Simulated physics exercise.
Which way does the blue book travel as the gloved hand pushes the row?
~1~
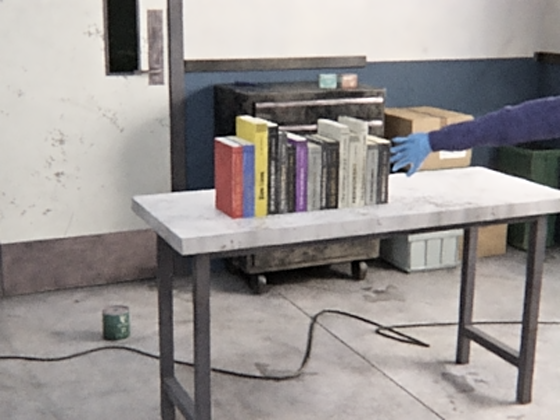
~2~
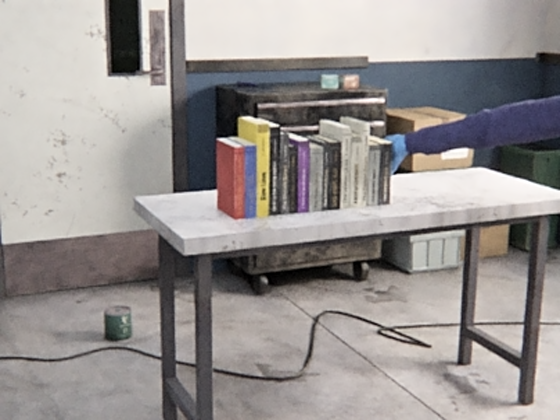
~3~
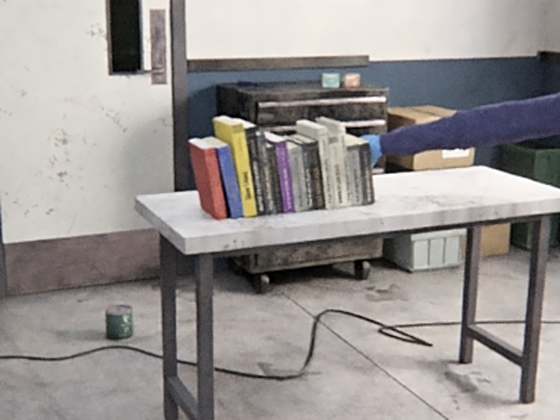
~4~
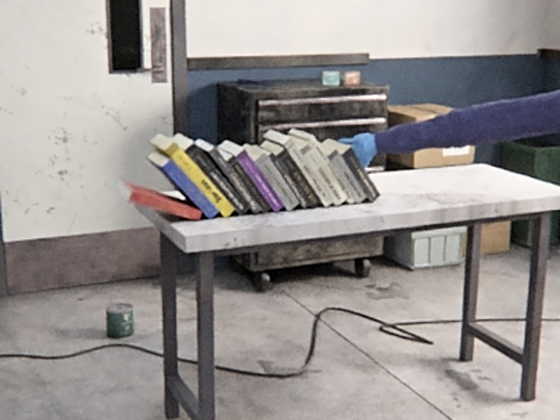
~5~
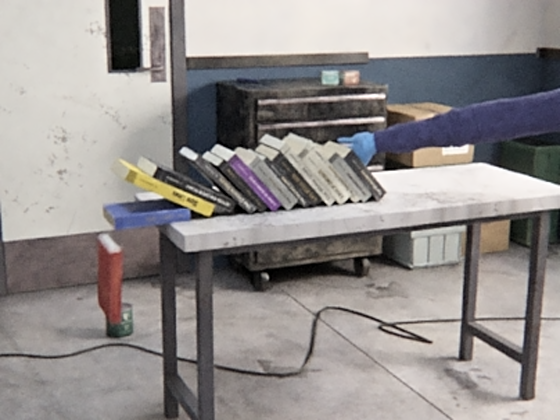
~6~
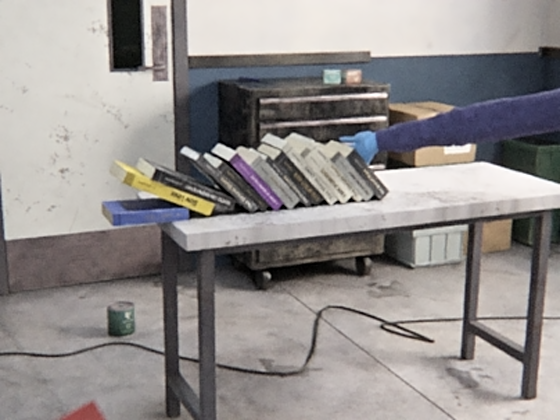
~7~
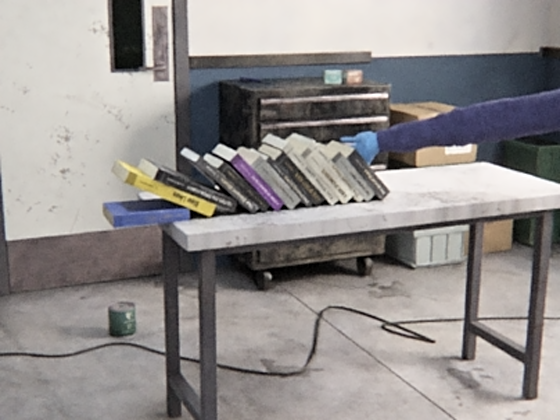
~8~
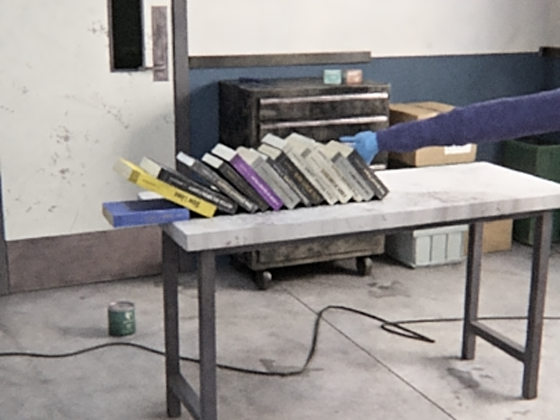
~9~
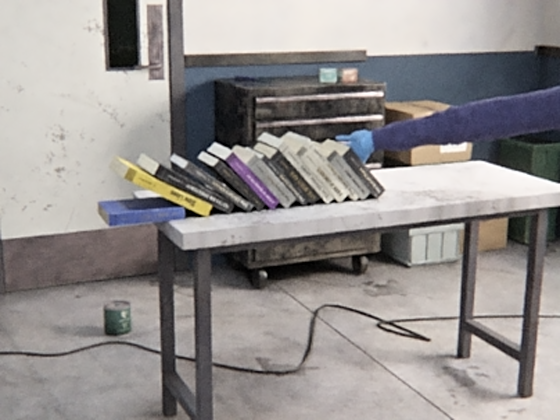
The blue book moves to the left, ending up on its side and sticking out past the end of the table.
